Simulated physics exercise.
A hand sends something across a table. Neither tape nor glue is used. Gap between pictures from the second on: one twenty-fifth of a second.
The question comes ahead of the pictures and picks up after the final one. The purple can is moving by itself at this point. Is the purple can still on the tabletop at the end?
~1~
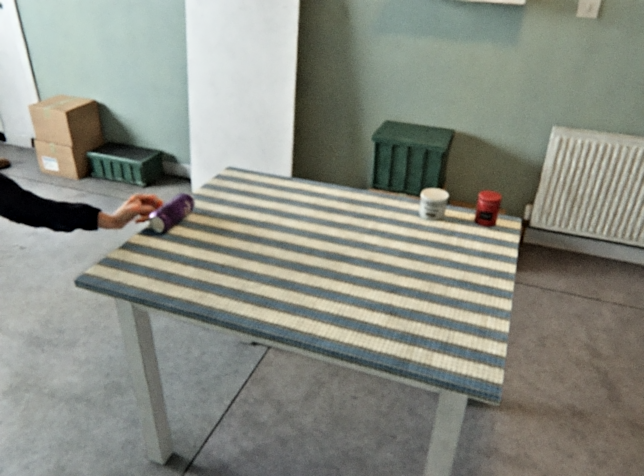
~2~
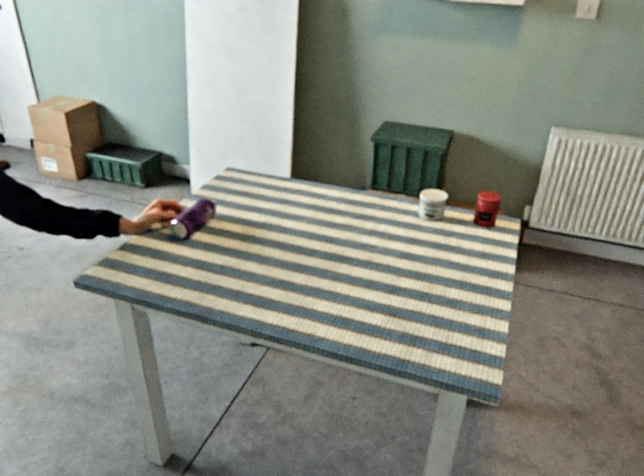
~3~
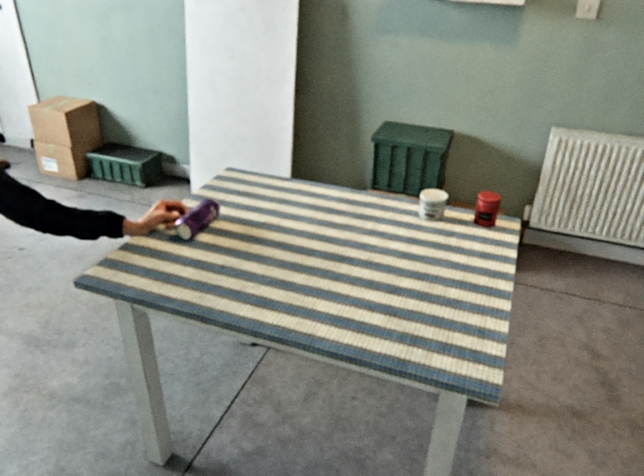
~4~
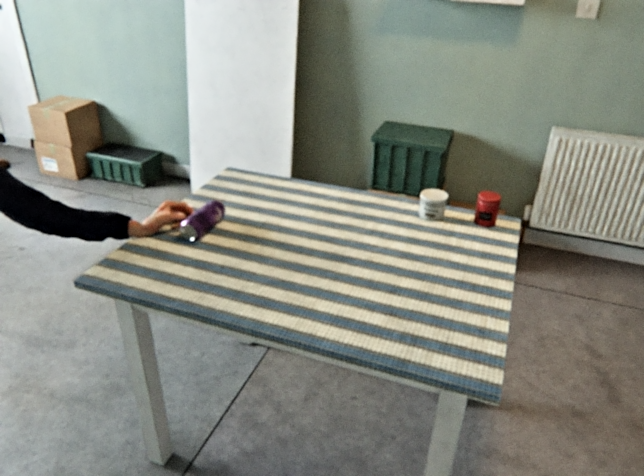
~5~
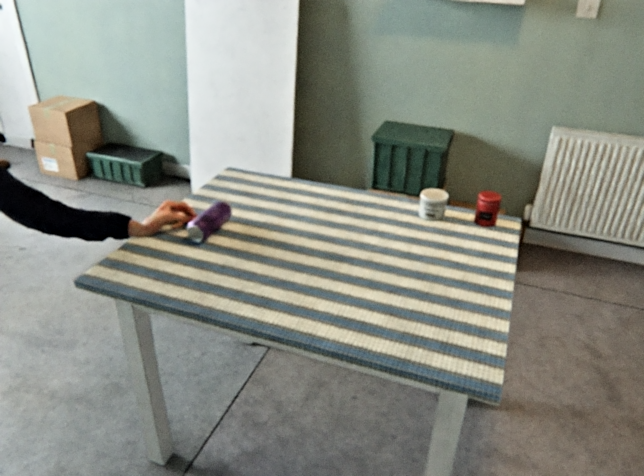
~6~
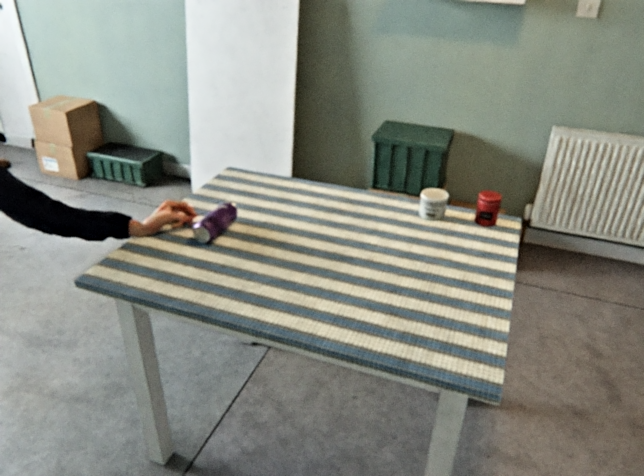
Aboard.
Then, 0.10 s on from there, purple can shifted about its own width near (230, 225).
Then, 0.30 s on from there, purple can shifted well along near (256, 230).
Then, 0.50 s on from there, purple can shifted well along near (276, 234).
Then, 0.80 s on from there, purple can shifted well along near (298, 239).
In the end, moved from the start, purple can. At the end, from the last picture's camera, purple can near (309, 241).
